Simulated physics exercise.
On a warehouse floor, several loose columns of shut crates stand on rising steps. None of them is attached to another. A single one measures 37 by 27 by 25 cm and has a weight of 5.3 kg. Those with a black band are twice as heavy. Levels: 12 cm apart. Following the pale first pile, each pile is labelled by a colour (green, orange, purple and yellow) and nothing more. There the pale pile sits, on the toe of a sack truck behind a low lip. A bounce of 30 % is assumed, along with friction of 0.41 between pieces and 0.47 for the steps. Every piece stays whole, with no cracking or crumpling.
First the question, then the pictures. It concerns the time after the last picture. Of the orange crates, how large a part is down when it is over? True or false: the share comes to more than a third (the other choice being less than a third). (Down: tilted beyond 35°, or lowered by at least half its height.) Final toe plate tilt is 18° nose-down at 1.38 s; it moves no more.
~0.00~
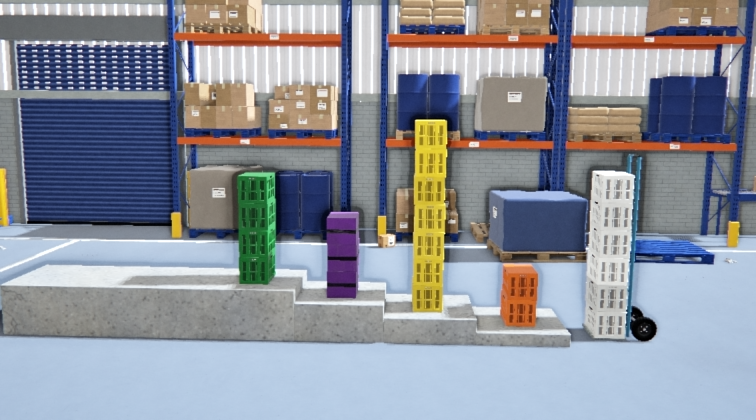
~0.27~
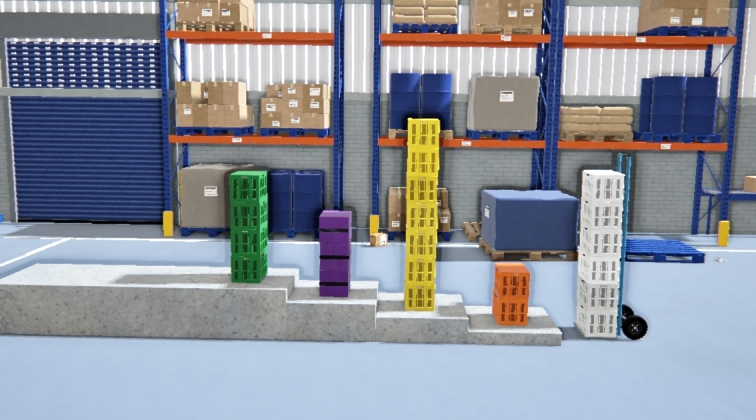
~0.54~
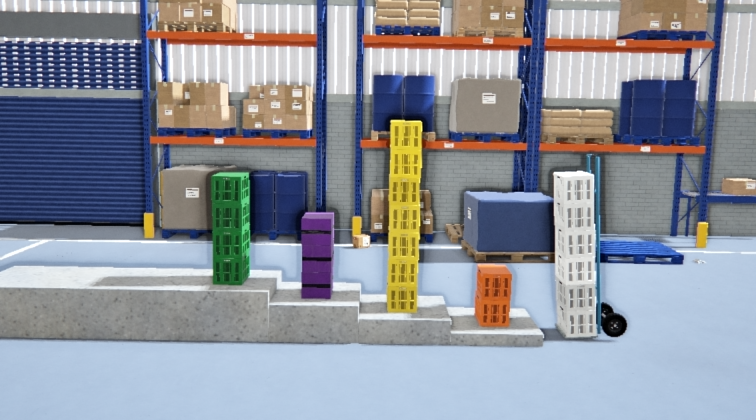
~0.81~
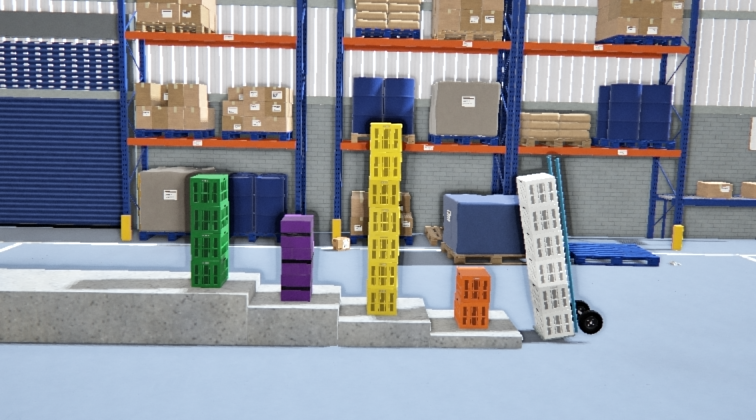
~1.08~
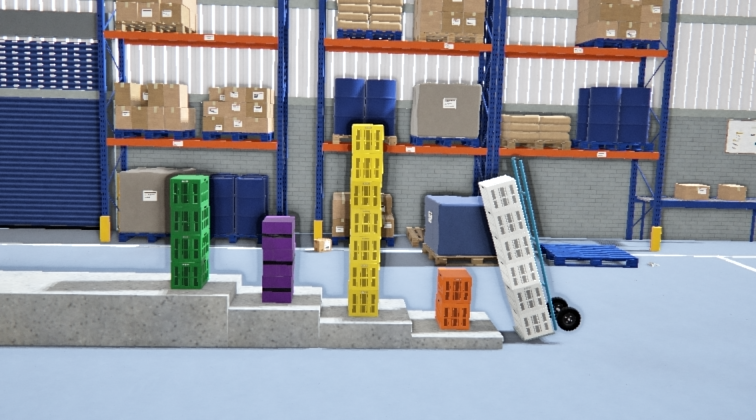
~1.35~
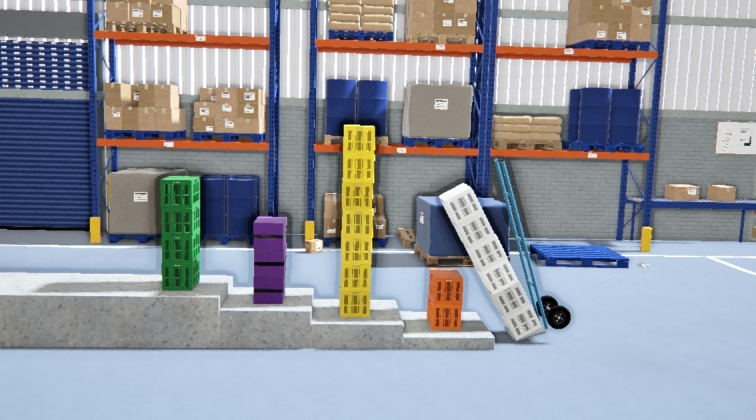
False, it is less than a third.
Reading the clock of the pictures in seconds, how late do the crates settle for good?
That happens at roughly 4.0 seconds.
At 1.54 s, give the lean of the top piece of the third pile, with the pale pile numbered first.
Roughly 0 degrees.
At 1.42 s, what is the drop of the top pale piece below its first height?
Some 20 cm lower.
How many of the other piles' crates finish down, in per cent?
Something close to 0 percent of them.
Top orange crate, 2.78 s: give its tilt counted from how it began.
At that moment, roughly 5 degrees.
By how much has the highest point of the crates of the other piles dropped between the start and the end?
It sits roughly 0 centimetres lower.
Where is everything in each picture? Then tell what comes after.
In the first frame (each place is the centre of the face we see best; the camera pans a little), truck frame (637, 194) 0° forward; top orange crate (523, 287); top yellow crate (431, 135); the others all in place.
In the second frame, truck frame (627, 193) 0° forward; top orange crate (515, 286).
In the third frame, truck frame (598, 193) 4° forward, top of the pale pile leaning 4°; top orange crate (497, 287); the others all in place.
In the fourth frame, truck frame (561, 194) 10° forward, top of the pale pile leaning 10°; top orange crate (476, 289); the others all in place.
In the fifth frame, truck frame (527, 195) 15° forward, top of the pale pile leaning 17°; top orange crate (457, 291); the others all in place.
In the sixth frame, truck frame (512, 196) 18° forward, top of the pale pile leaning 29°; top orange crate (449, 291); top yellow crate (360, 140); the others all in place.
By 1.42 s, 1 of the pale pile down; none of the 2 orange crates down (0 of 16 in all colours); top orange crate unmoved.
By 1.54 s, 6 of the pale pile down; none of the 2 orange crates down (0 of 16 in all colours); top orange crate unmoved.
By 1.70 s, 6 of the pale pile down; none of the 2 orange crates down (0 of 16 in all colours); top orange crate moved 10 cm.
By 2.78 s, 6 of the pale pile down; none of the 2 orange crates down (0 of 16 in all colours); top orange crate moved 13 cm.
When it is over (4.2 s), 6 of the pale pile down; none of the 2 orange crates down (0 of 16 in all colours); top orange crate moved 12 cm; top yellow crate unmoved. That is 0 per cent. In pixels of the last frame, middles, top orange crate near (433, 286), top yellow crate near (357, 140).
